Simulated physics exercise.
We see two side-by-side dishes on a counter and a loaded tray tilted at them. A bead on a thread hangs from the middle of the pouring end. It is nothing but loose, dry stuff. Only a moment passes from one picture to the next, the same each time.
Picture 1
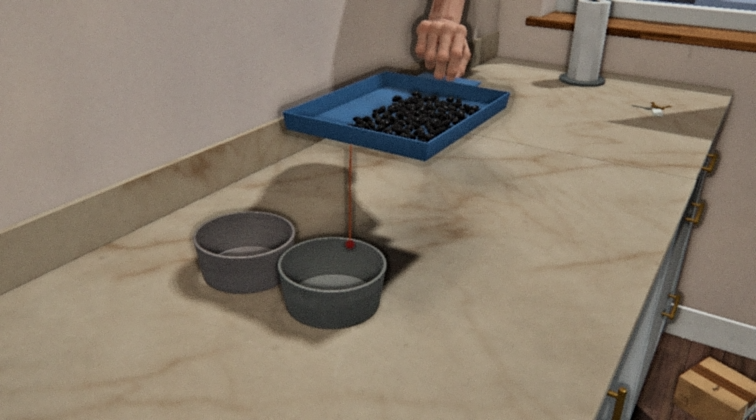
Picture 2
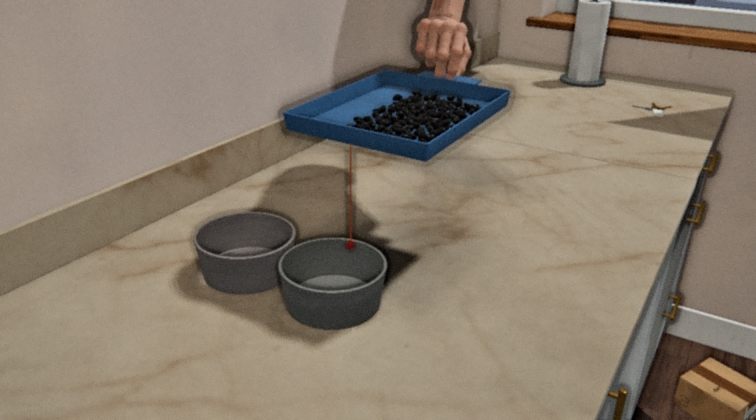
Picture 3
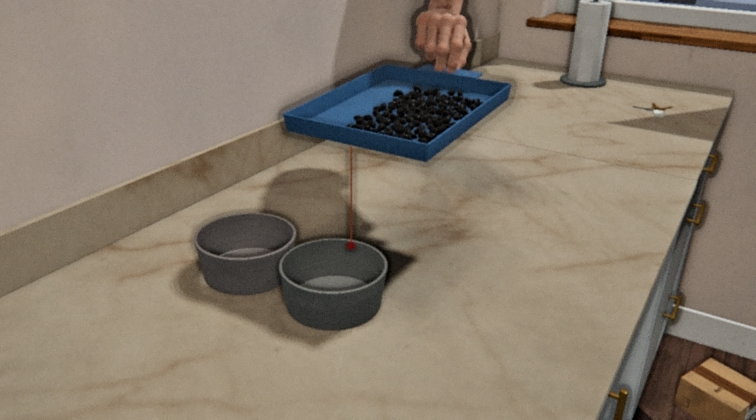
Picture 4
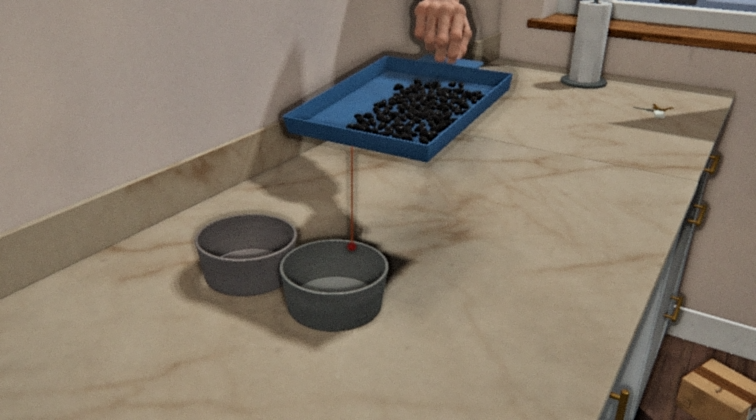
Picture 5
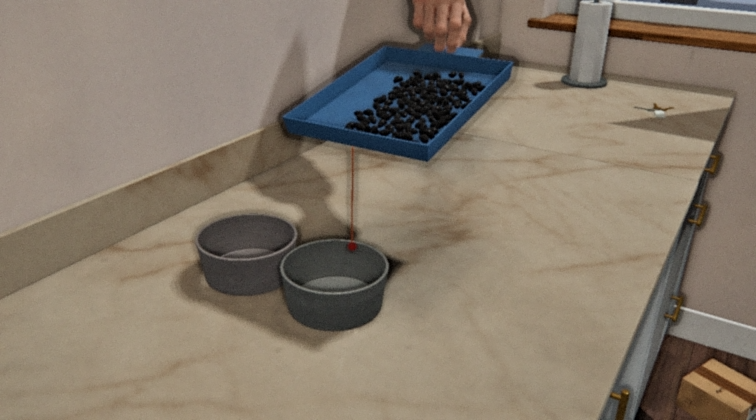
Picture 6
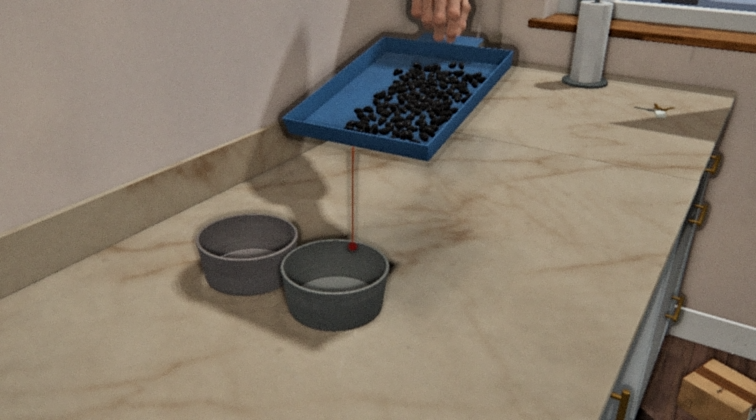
A blue tray of black beans, gripped by a hand at its far side, tilts slowly as its back edge rises a little above a marble-patterned counter, while two gray dishes stay still below the hanging red bead.
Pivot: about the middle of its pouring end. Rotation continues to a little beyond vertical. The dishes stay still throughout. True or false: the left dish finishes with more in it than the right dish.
False; the right dish has more.
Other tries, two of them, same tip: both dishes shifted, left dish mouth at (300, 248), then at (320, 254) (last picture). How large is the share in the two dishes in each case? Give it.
Try 1: Some 50 %; try 2: Some 50 %.
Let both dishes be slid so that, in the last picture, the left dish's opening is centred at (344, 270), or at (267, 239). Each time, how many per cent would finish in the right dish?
Near 0 % and 30 %.
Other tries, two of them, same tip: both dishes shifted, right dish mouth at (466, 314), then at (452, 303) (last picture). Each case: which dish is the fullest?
Try 1: The left-side dish; try 2: The left-side dish.
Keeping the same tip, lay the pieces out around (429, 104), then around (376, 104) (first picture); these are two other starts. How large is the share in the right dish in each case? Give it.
You'd see roughly 50 per cent first and roughly 50 per cent second.
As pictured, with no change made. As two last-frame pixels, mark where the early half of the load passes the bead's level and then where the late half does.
Around (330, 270), followed by around (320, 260).
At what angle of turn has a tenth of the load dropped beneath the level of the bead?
Roughly 105 degrees at that moment.
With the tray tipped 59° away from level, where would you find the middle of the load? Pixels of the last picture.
Centre estimate: (371, 103).
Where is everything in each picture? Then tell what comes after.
Corners of the pouring end (286, 112) and (426, 142), level; middle of the load (412, 120), black beans; left dish (212, 269); right dish (301, 303); bead on its thread (350, 244), in the first picture.
Corners of the pouring end (286, 112) and (427, 143), level; middle of the load (412, 120), in the second picture.
Corners of the pouring end (286, 114) and (427, 143), tipped barely, level across its low end; middle of the load (413, 117), in the third picture.
Corners of the pouring end (286, 116) and (427, 144), tipped a little, level across its low end; middle of the load (413, 113), in the fourth picture.
Corners of the pouring end (286, 116) and (426, 144), tipped a little, level across its low end; middle of the load (413, 108), in the fifth picture.
Corners of the pouring end (286, 117) and (426, 144), tipped a little, level across its low end; middle of the load (413, 103); left dish (215, 271); right dish (304, 305), in the sixth picture.
Just after the last frame, tray tipped steeply; every one on the tray.
A moment on, tray tipped right over; almost all on the tray; just a few in the air.
Further on, tray tipped past a quarter turn; roughly half in the right dish; about a tenth in the left dish; roughly half outside both.
When it is over, tray tipped past a quarter turn; roughly half in the right dish; about a tenth in the left dish; roughly half outside both.
